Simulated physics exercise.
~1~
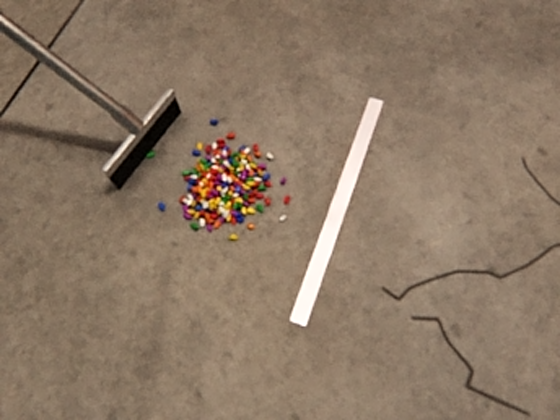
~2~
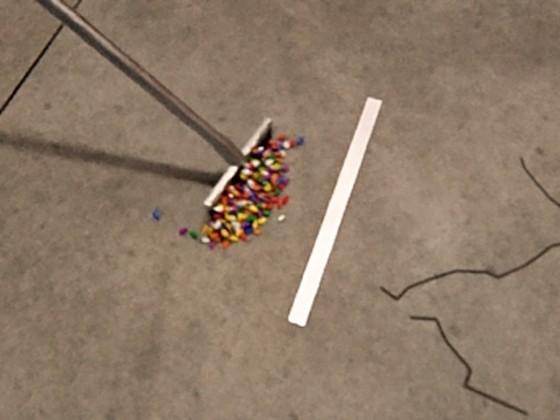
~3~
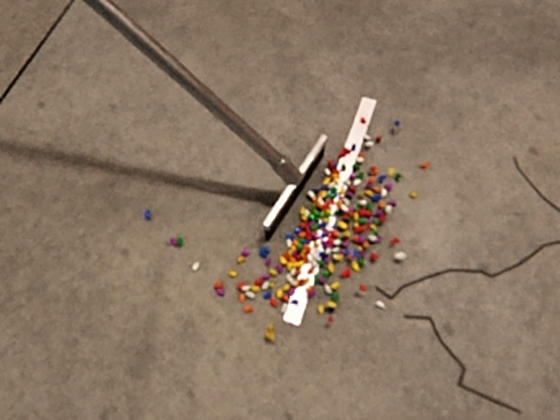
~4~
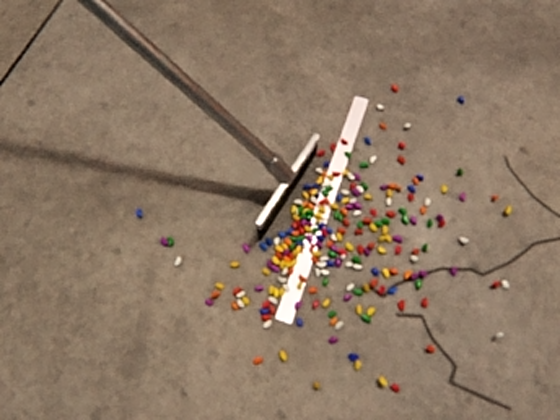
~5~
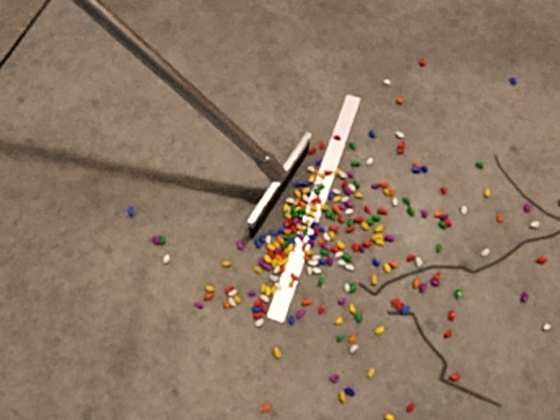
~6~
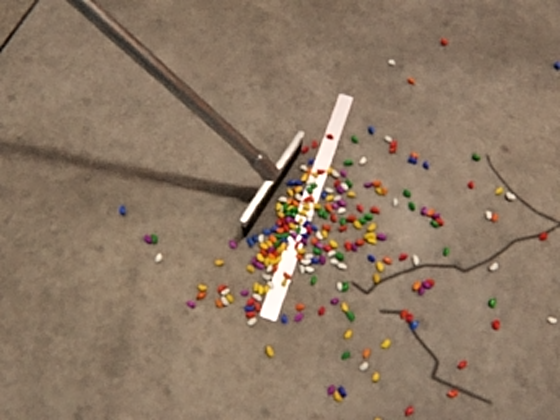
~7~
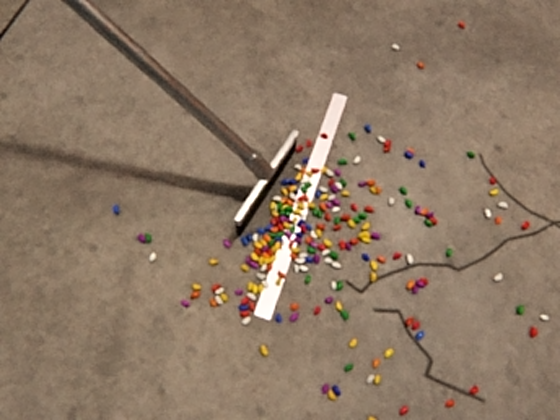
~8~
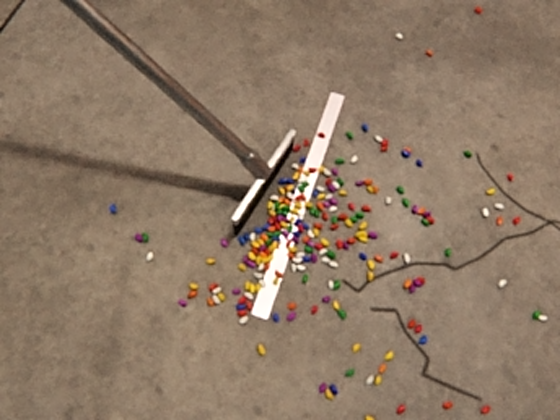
On a stained, cracked concrete floor, a long-handled squeegee pushed a pile of colorful jelly beans rightward into a white strip, then stopped just short of it; many ended up on or around the strip while others scattered beyond toward the cracks.
